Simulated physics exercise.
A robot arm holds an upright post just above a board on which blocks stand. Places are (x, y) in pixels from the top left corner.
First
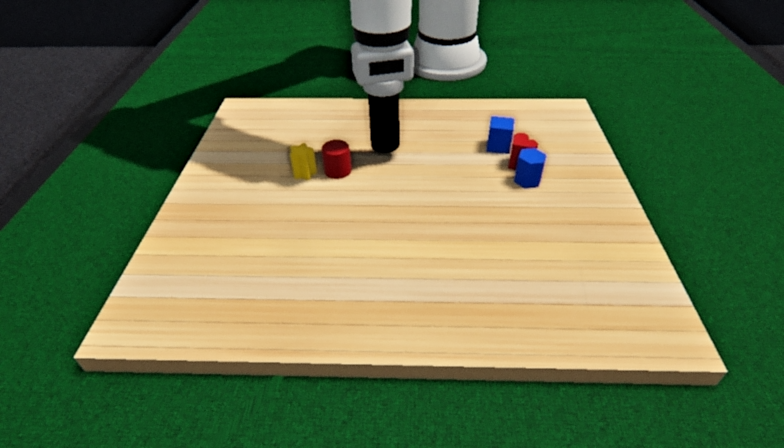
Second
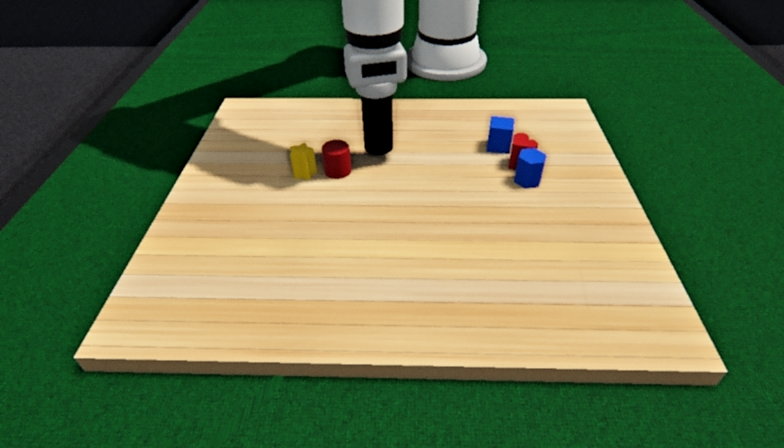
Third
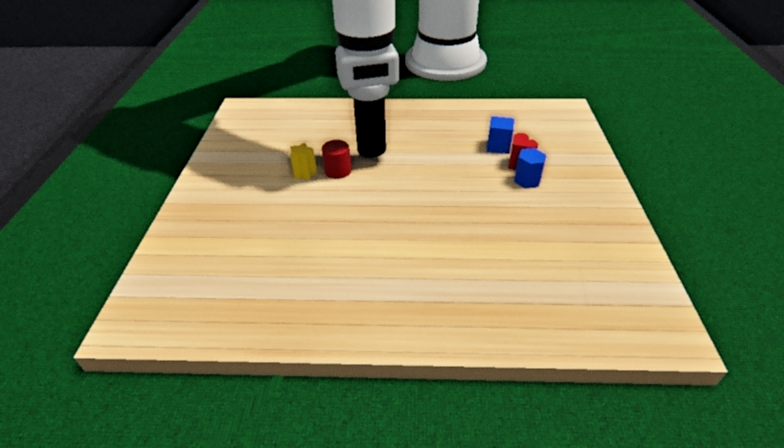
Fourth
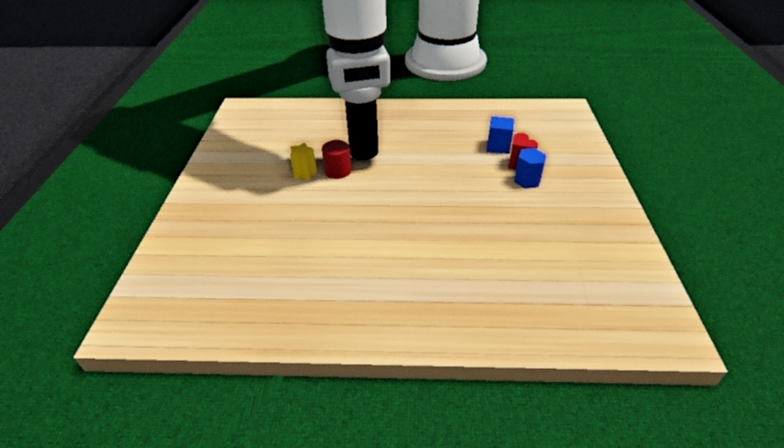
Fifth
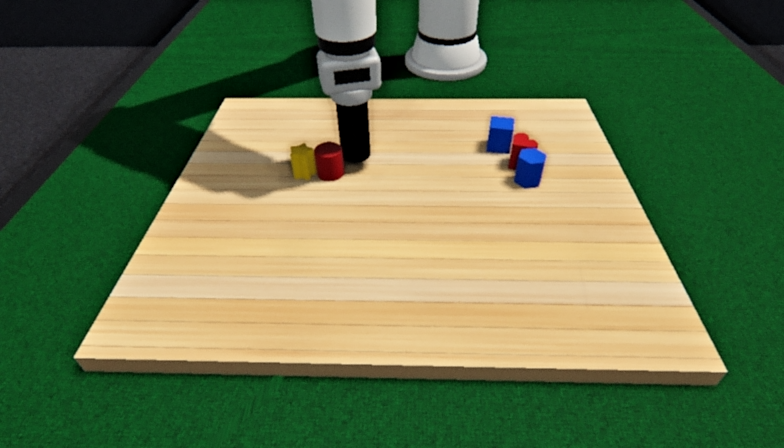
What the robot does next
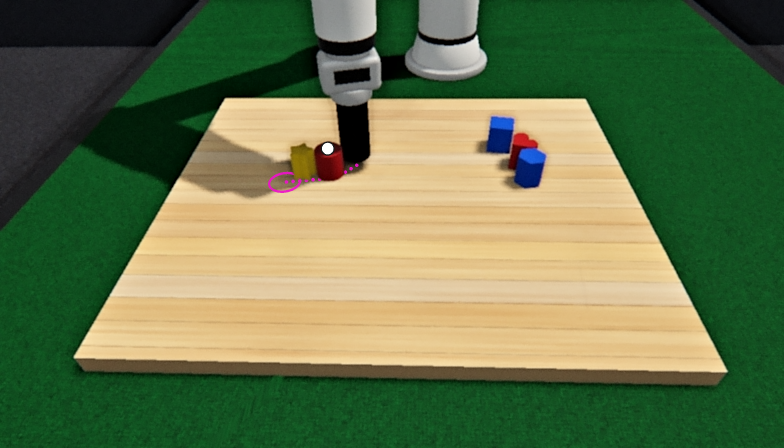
On a wooden board, a robot arm moves left and nudges a red cylinder slightly left.
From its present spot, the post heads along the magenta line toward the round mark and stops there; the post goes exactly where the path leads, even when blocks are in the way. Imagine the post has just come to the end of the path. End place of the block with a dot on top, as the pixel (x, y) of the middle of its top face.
I'd say the block with a dot on top ends with its top centre at (252, 169).
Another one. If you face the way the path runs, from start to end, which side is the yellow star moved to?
It moves over to the right.
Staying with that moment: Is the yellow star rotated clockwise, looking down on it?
Yes, I think so.
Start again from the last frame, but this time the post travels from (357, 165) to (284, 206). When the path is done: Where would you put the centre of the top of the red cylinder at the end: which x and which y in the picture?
It will likely be found at (258, 169).
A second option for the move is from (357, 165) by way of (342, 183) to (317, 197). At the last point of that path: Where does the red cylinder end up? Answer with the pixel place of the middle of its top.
In the picture, it is at (287, 164).
Drawn move, from (357, 165) by way of (337, 176) and (311, 180) to (285, 182); the dot is on the red cylinder.
On the path given first. One third of the way, post at (336, 166); yellow star at (283, 150), turned 30° clockwise; red cylinder at (304, 157).
Two thirds of the way, post at (309, 170); yellow star at (271, 150), turned 100° clockwise; red cylinder at (277, 163).
At the end, post at (283, 172); yellow star at (261, 148), turned 130° clockwise; red cylinder at (252, 169).
